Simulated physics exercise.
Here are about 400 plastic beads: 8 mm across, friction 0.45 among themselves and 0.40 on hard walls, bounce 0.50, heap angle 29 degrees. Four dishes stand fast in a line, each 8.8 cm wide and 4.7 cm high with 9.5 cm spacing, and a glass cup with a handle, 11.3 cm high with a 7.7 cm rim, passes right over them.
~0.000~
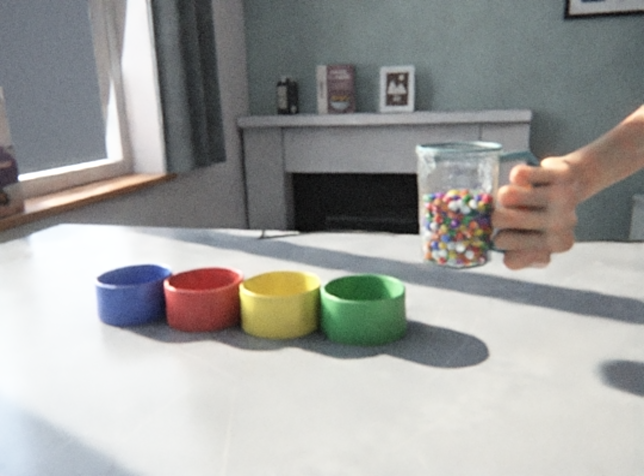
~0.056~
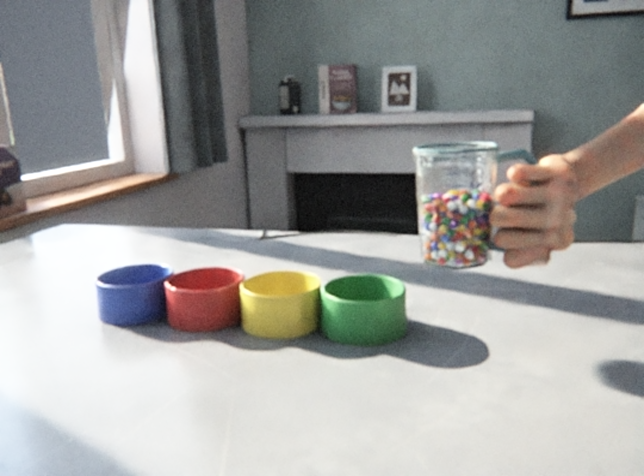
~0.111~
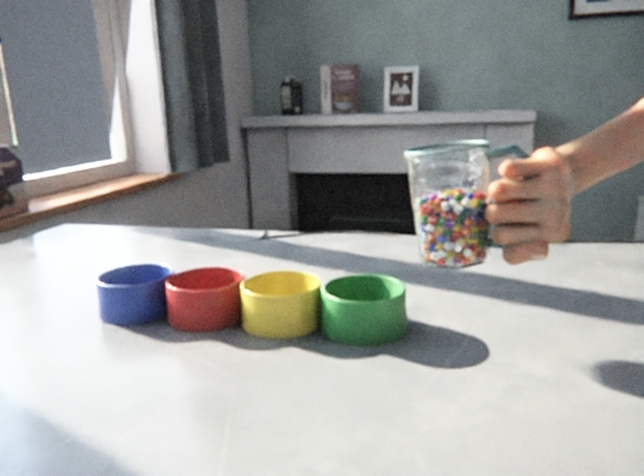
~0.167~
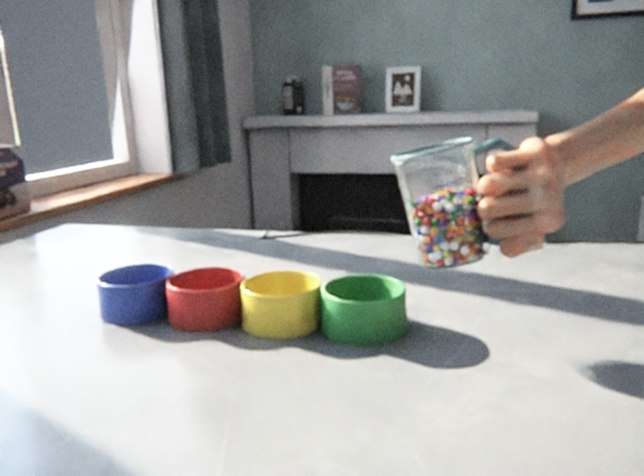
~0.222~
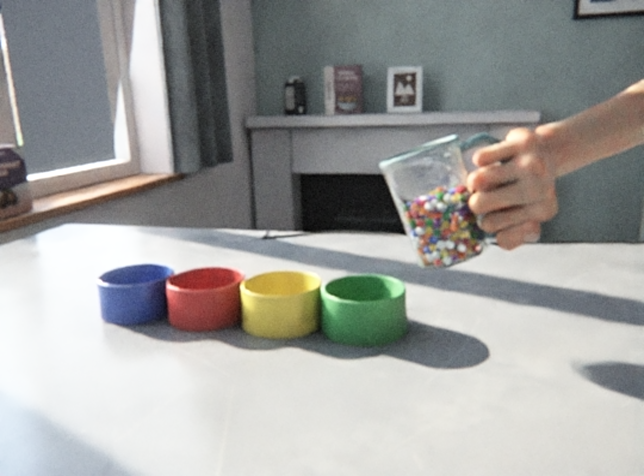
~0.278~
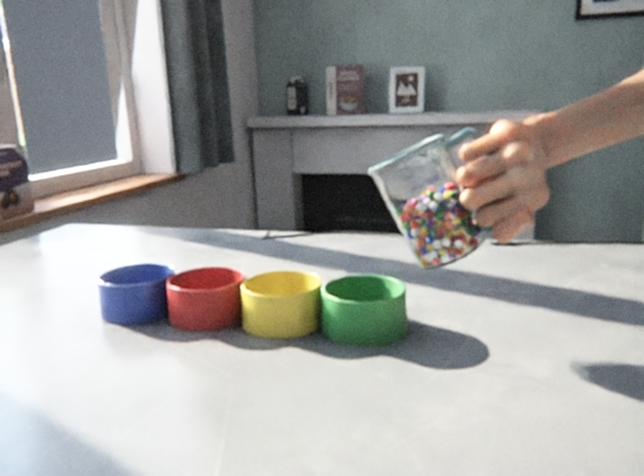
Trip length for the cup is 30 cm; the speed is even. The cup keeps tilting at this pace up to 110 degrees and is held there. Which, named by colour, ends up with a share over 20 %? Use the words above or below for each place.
Red dish: Above; blue dish: Below; green dish: Below; yellow dish: Above; counter: Below.
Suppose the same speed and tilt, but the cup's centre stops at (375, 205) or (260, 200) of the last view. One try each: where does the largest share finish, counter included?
The largest share ends at yellow first and at red second.
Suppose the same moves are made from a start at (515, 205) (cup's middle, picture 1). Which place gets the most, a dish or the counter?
The largest share ends at yellow.
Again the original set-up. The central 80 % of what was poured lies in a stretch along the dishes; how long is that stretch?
That stretch comes to around 13 cm.
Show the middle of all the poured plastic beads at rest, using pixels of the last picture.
Look around (218, 303) in the last picture.
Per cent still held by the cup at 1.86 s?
Close to 0 % of the load.
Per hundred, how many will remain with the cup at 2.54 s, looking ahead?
Estimate: Around 0 % of the load.
After 1.23 s, tilt 110 degrees; cup holds 60 %, red 5 %, yellow 35 %.
Then, at 1.86 s, tilt 110 degrees; cup holds 0 %, red 60 %, yellow 30 %.
After 2.54 s, tilt 110 degrees; cup holds 0 %, red 60 %, yellow 30 %.
By 2.8 s all is still; red 60 %, blue 0 %, green 0 %, yellow 30 %, counter 10 %.
